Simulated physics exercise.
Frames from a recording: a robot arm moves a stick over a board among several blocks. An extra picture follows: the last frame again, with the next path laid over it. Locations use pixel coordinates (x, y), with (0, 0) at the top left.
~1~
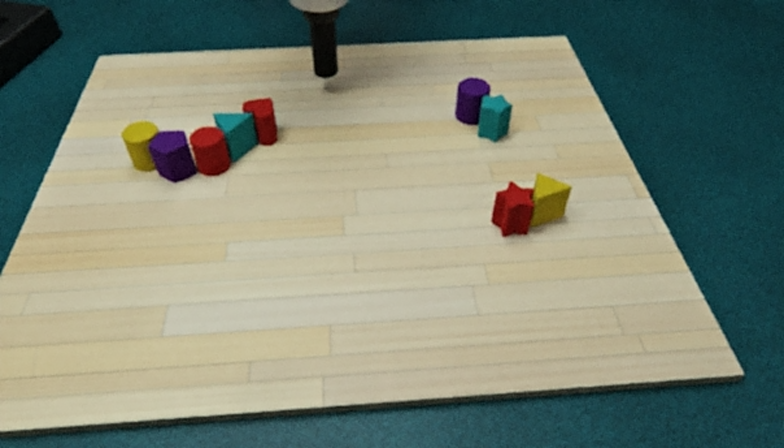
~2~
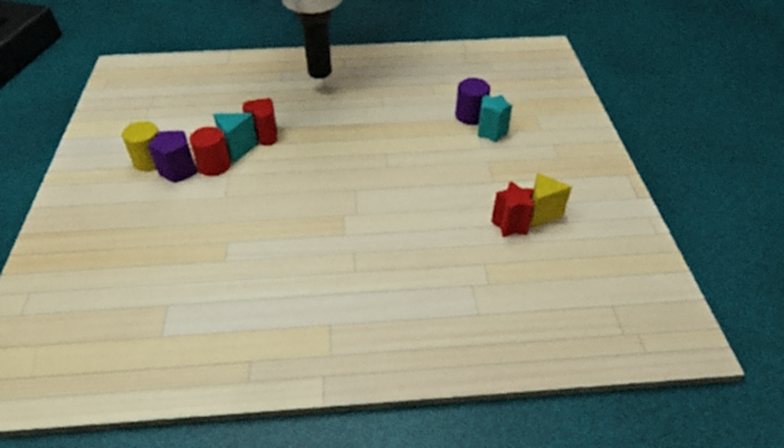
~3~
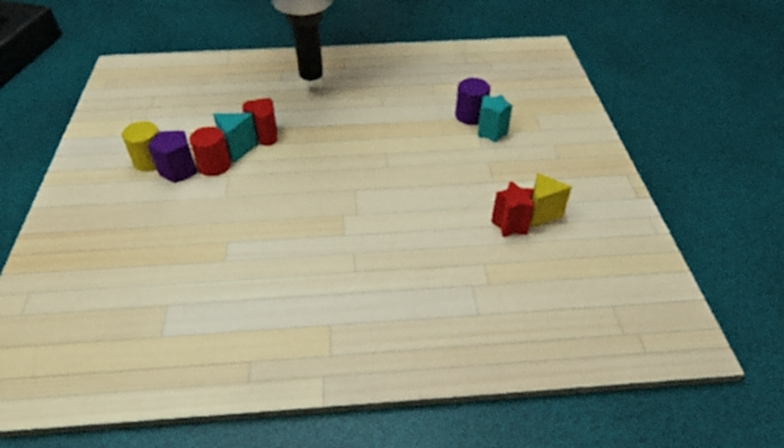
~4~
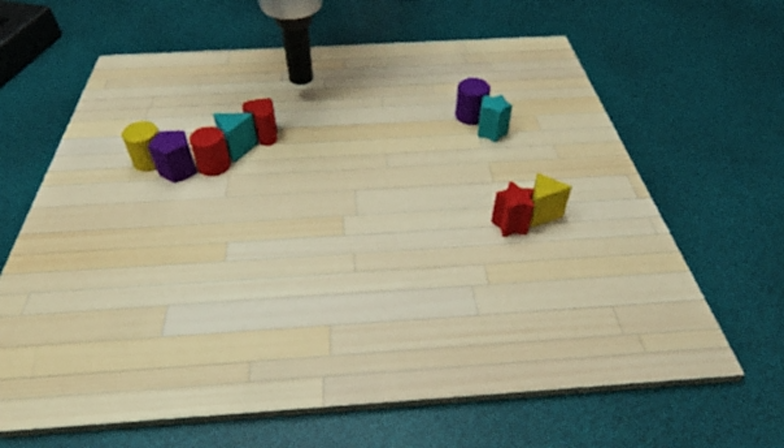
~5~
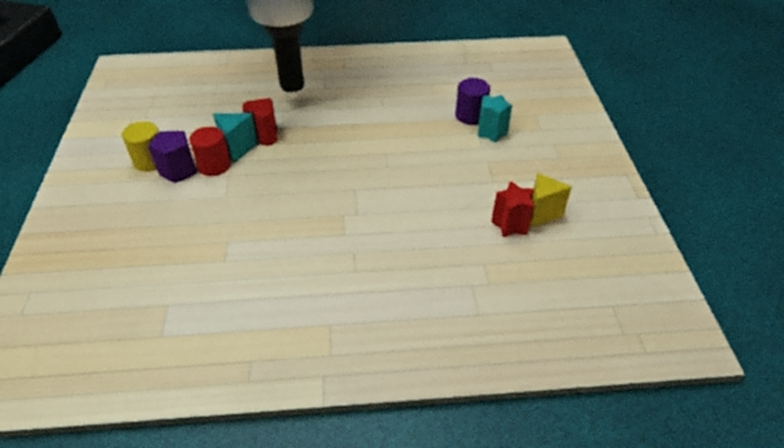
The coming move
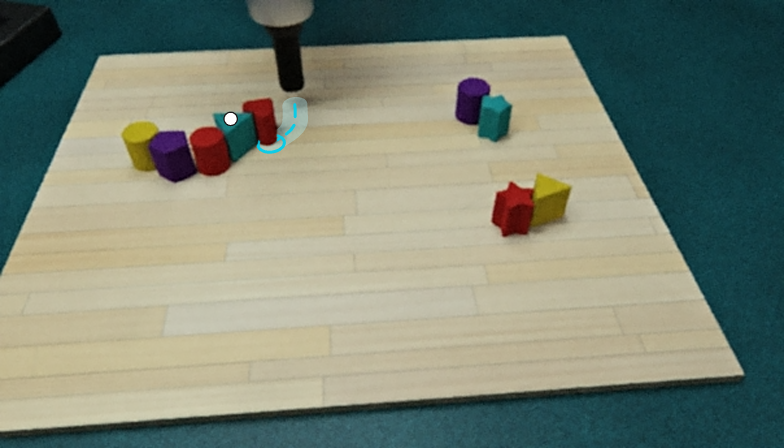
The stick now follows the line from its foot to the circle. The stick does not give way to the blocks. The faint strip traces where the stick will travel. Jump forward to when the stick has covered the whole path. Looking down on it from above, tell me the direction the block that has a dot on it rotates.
It twists anticlockwise.
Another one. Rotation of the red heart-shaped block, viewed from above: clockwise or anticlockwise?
Looking down, it rotates clockwise.
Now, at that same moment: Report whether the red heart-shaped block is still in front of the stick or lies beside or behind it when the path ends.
Looking at the end of the path, the red heart-shaped block has slipped free of the stick.
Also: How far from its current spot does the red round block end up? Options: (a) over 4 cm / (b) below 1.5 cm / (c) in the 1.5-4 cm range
b
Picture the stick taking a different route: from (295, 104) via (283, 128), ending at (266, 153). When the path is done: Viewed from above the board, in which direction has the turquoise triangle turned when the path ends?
Top view: Counterclockwise.
Drawn move, from (295, 104) by way of (295, 118) and (289, 132) to (271, 144); the dot is on the turquoise triangle.
The first path, step by step. Halfway along, stick (291, 107); nothing pushed yet.
At the end, stick (268, 125); red round block still; turquoise triangle (220, 120), turned 35° anticlockwise; red heart-shaped block (244, 106), turned 30° clockwise.
